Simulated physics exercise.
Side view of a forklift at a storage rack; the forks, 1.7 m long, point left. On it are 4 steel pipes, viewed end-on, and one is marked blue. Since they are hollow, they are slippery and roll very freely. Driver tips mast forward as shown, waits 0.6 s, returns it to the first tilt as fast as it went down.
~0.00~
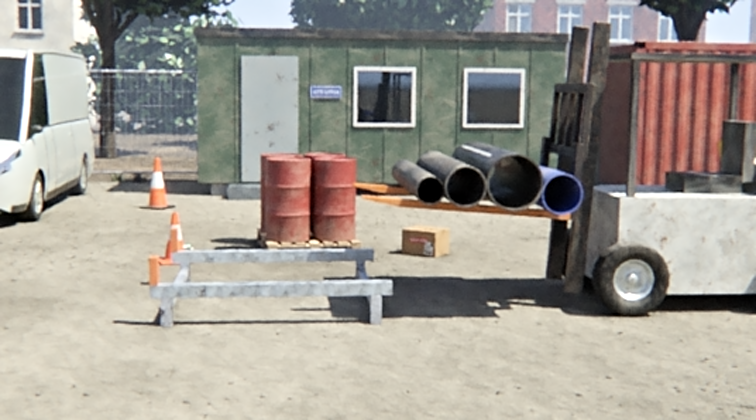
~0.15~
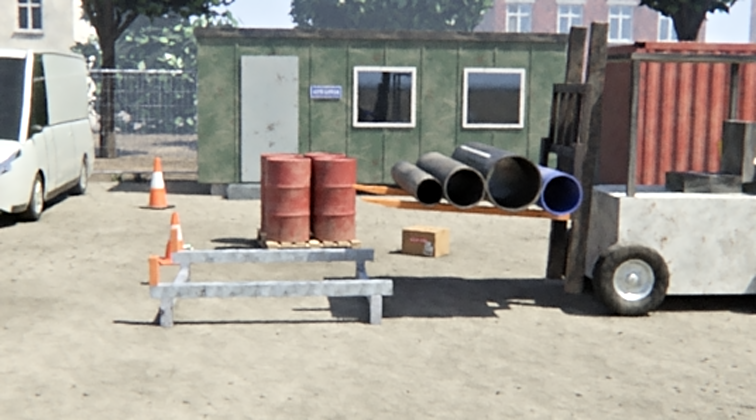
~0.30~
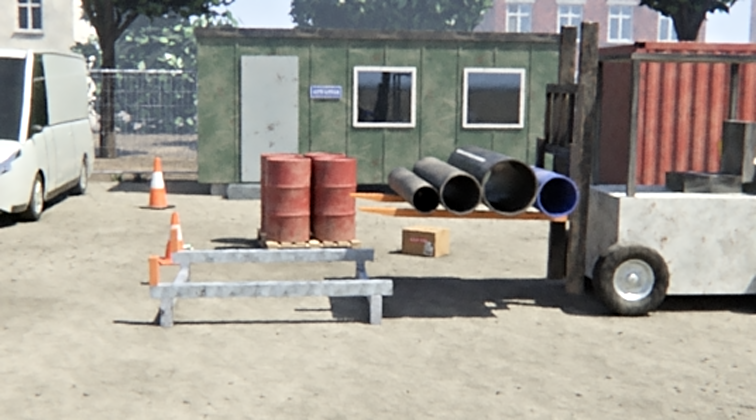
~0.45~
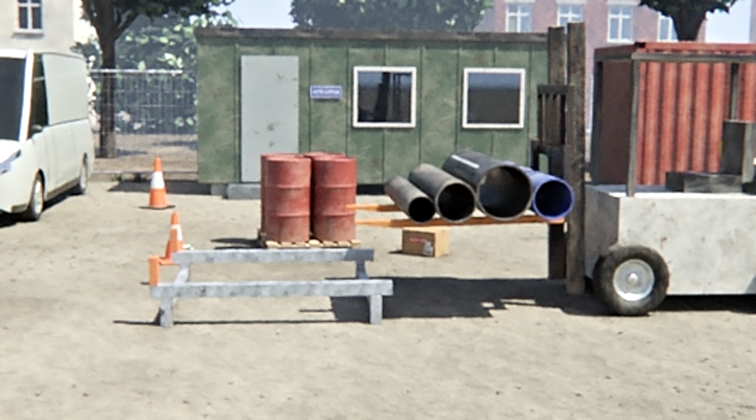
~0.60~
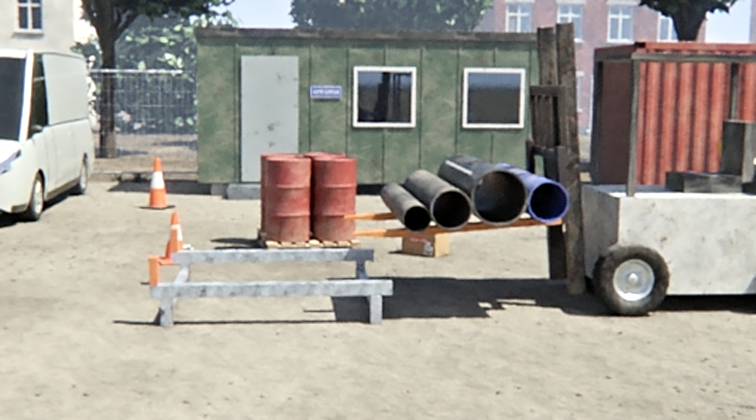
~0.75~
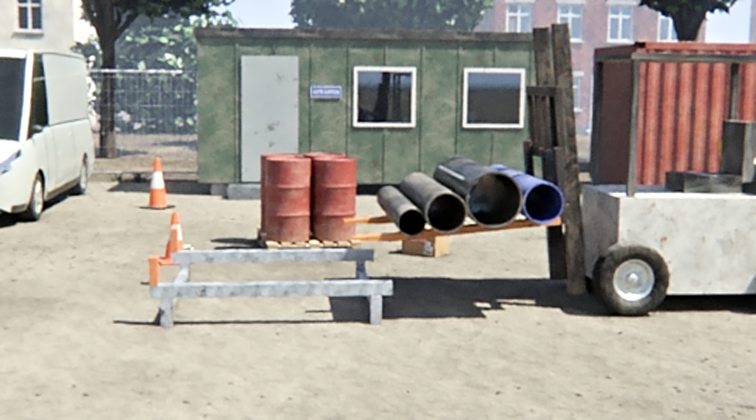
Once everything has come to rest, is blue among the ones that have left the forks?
No.
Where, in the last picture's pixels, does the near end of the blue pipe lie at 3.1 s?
(420, 183), roughly.
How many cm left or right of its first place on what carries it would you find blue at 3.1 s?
Blue: 110 to the left.
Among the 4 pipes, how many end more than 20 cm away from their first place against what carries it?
In total, 3.
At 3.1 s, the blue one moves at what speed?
It's going at around 0.1 m/s.
Then, 3.1 s in, blue is on the forks, 40 cm from the tips, rolling left; 2 off the forks so far.
In the end (6.3 s), blue is on the forks, 150 cm from the tips; 3 off the forks so far.
